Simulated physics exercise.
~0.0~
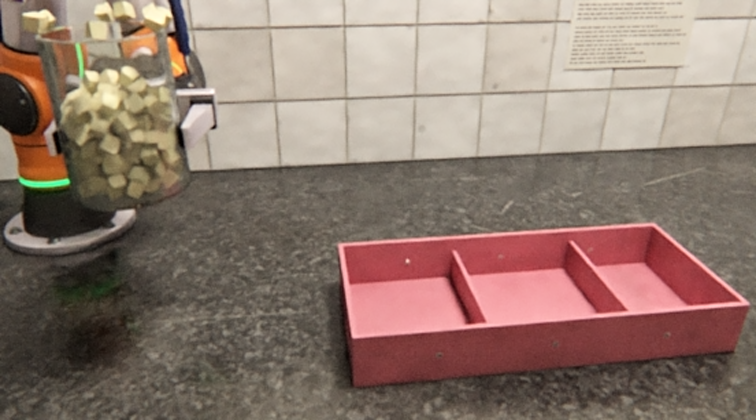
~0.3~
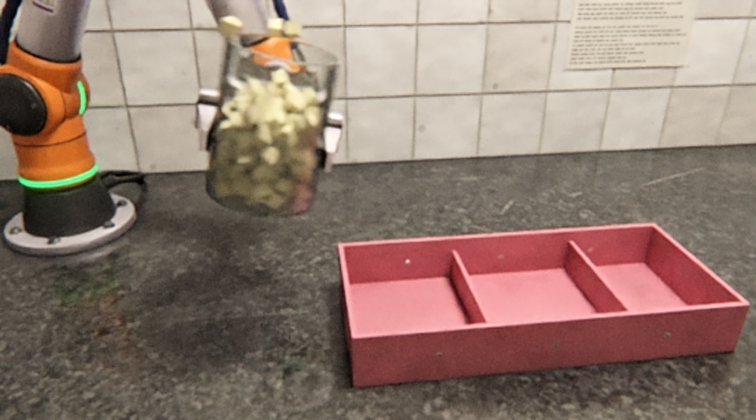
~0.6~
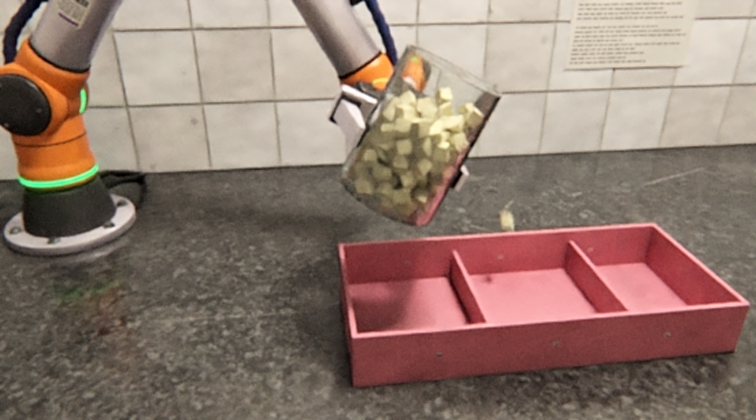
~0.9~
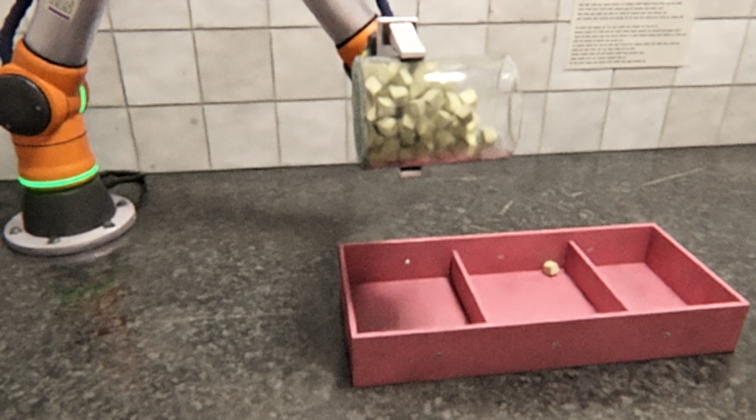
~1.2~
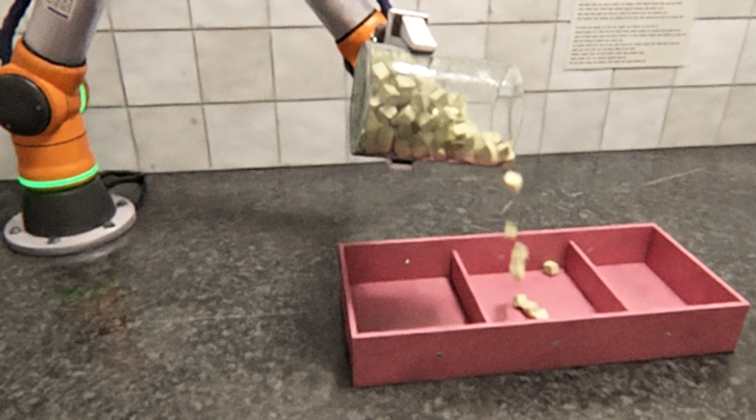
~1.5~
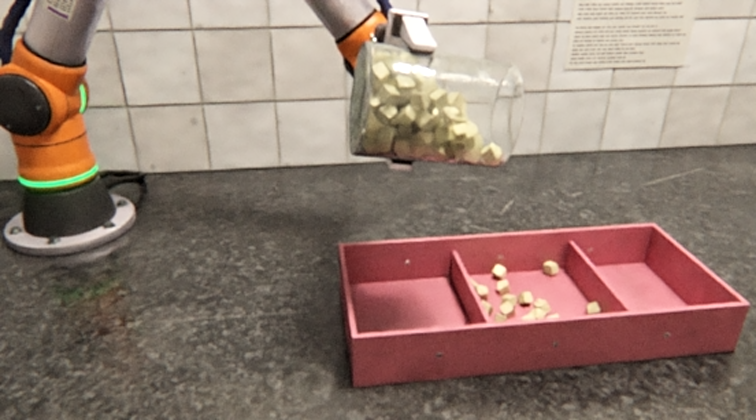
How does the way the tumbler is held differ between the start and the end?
At the start the tumbler is held upright, while at the end it is held on its side above the box.
